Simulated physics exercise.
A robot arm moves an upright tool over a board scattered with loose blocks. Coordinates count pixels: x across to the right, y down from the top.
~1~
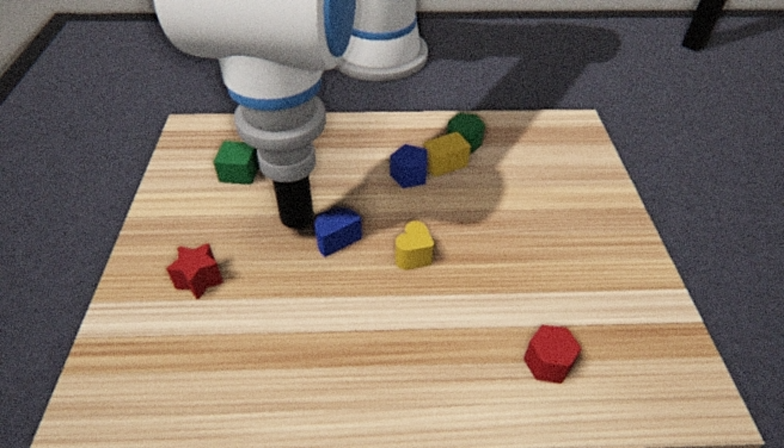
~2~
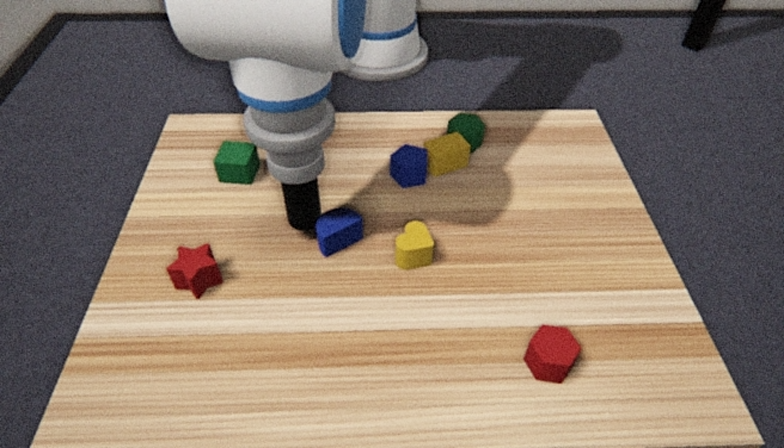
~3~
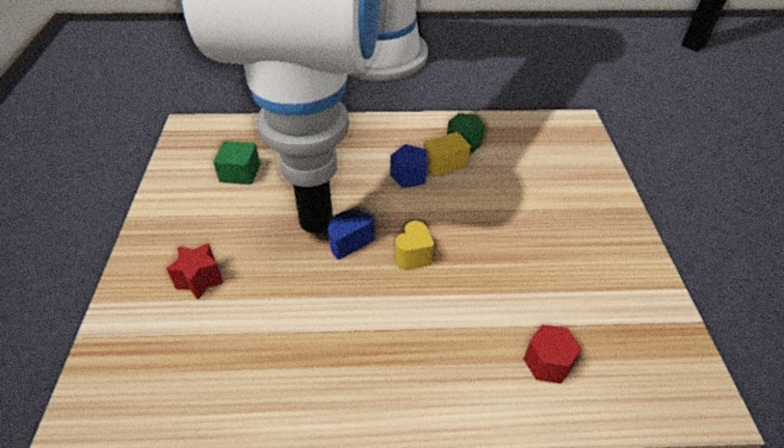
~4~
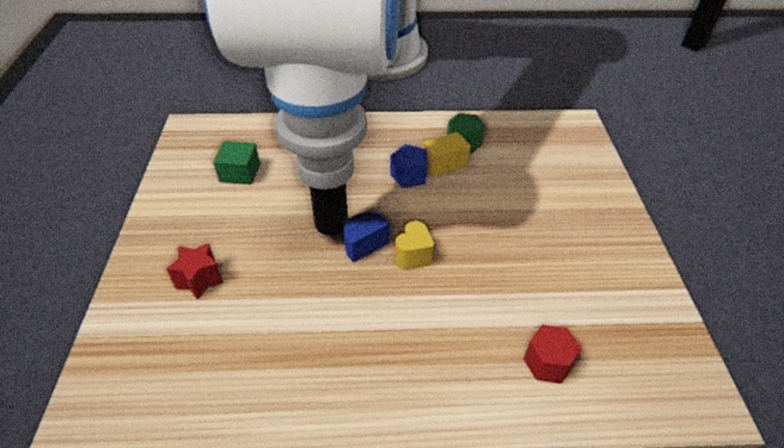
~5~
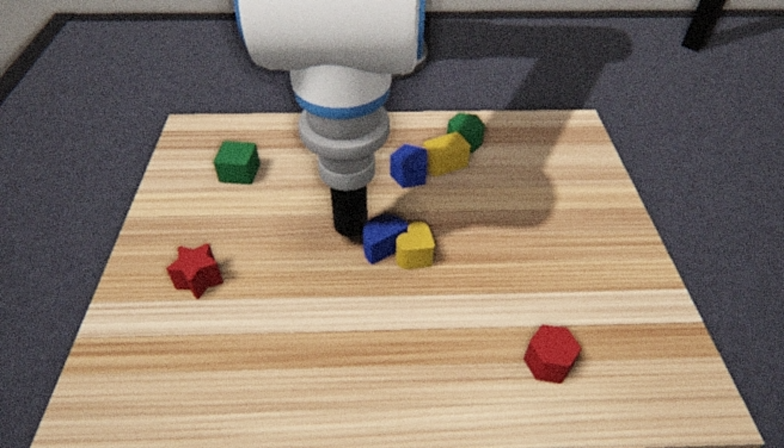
To begin with, a robot arm holds its black upright tool just left of a blue block on a wooden board scattered with colored blocks. The tool shifts right and pushes the blue block steadily rightward, closing the gap until it sits against the yellow heart-shaped block, while the other blocks stay still.
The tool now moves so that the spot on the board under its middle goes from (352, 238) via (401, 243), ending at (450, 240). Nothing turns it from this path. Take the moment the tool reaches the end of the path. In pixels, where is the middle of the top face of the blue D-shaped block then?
The centre of its top will be at (482, 239).
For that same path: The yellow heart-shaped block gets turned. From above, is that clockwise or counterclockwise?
Viewed from above: Clockwise.
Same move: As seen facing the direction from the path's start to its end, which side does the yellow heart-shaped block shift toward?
Toward the right.
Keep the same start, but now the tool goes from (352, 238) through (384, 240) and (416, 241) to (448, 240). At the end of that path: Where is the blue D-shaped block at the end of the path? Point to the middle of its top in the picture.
My estimate: (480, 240).
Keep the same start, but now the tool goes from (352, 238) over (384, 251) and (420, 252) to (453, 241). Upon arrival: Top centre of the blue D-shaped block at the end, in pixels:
Its top centre is at about (489, 235).
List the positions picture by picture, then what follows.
Tool tip at (297, 218); block tops, blue D-shaped block at (335, 219); yellow heart-shaped block at (415, 237), in the first frame.
Tool at (305, 220); blocks unchanged, in the second frame.
Tool at (316, 223); blue D-shaped block at (348, 222), in the third frame.
Tool at (332, 225); blue D-shaped block at (364, 224), in the fourth frame.
Tool at (351, 226); blue D-shaped block at (383, 227); yellow heart-shaped block at (416, 237), in the fifth frame.
The first path, step by step. One third of the way, tool at (385, 229); blue D-shaped block at (419, 230); yellow heart-shaped block at (439, 245), turned 15° clockwise.
Two thirds of the way, tool at (419, 232); blue D-shaped block at (453, 236), turned 10° clockwise; yellow heart-shaped block at (463, 257), turned 30° clockwise.
At the end, tool at (451, 229); blue D-shaped block at (482, 239), turned 40° clockwise; yellow heart-shaped block at (470, 261), turned 55° clockwise.
